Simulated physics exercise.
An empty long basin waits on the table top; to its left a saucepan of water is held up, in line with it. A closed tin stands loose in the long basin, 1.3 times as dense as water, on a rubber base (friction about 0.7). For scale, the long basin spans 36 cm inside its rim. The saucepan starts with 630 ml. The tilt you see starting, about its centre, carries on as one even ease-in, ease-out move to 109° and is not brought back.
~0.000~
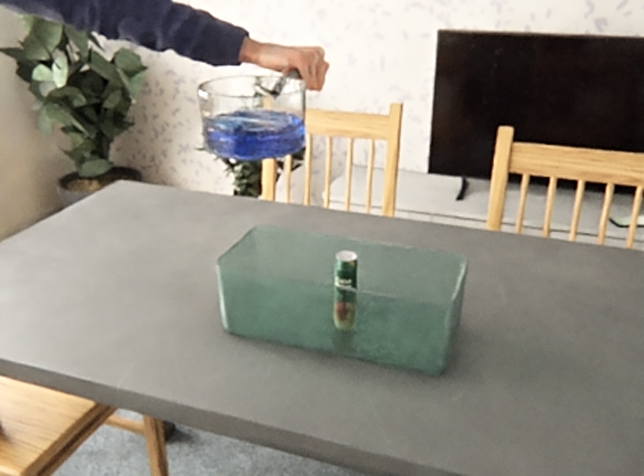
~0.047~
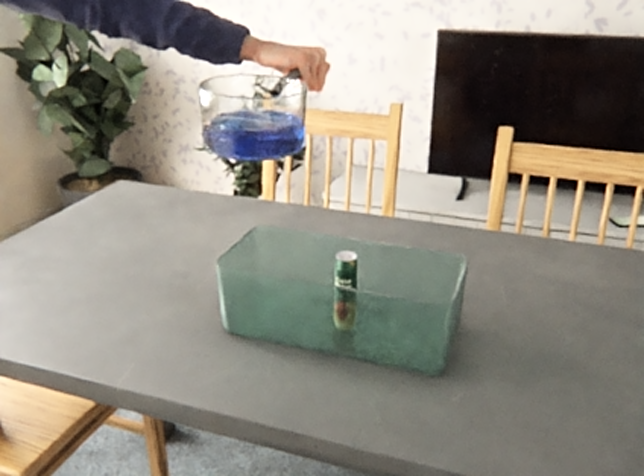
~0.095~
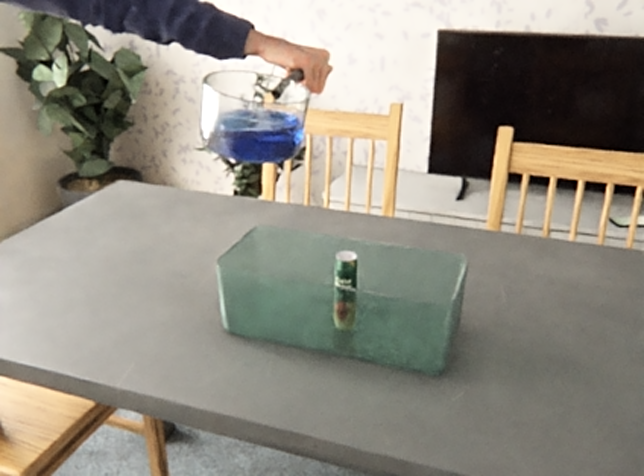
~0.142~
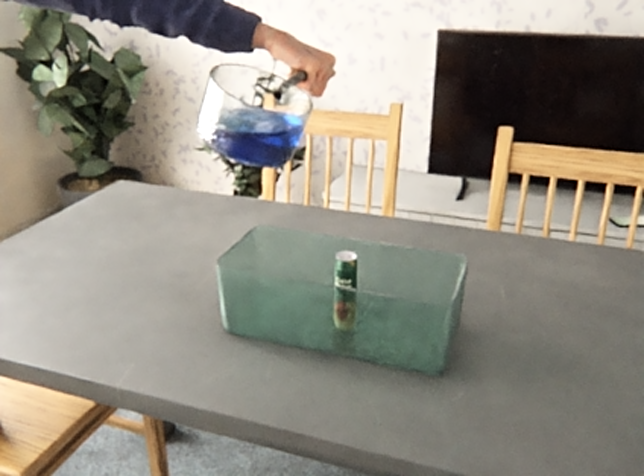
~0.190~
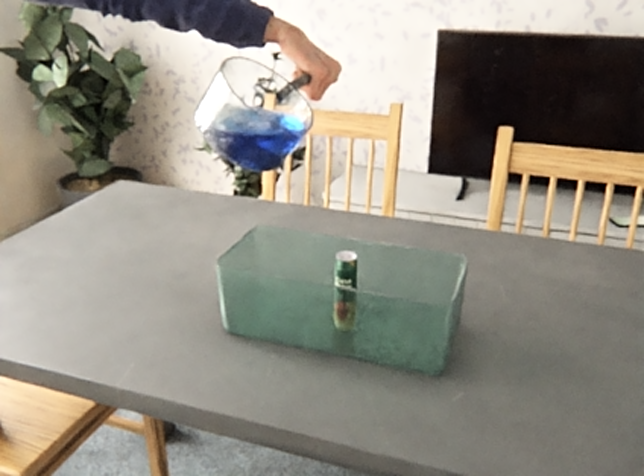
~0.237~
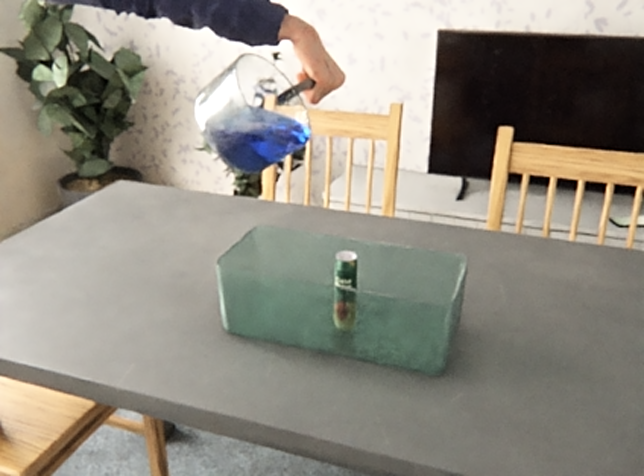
A hand tilting a glass saucepan of blue water steadily rightward above a table, where a green tin stands in a long basin.
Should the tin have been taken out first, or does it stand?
The tin goes over.
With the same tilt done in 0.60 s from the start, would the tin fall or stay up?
Then it remains upright.
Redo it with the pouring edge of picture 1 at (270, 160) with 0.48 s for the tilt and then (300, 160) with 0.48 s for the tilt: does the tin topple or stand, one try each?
First it remains upright; then it keeps standing.
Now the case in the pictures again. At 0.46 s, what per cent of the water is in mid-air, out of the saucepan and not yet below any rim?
About 62 per cent.
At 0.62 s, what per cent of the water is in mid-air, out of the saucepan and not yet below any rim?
About 14 per cent.
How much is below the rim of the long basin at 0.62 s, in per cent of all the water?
Near 80 in a hundred.
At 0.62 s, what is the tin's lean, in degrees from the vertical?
Near 5° from upright.
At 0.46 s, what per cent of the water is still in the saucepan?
Some 24 per cent.
Then, 0.46 s in, the tilt is 109° and 24 per cent is still to pour; the tin stands where it began.
Then, 0.62 s in, the tilt is 109° and 7 per cent is still to pour; the tin stands 1 cm from where it began.
Then, 0.79 s in, the tilt is 109° and 1 per cent is still to pour; the tin leans 20°.
Then, 0.98 s in, the tilt is 109° and 0 per cent is still to pour; the tin lies on its side.
Finally, the tin lies on its side.
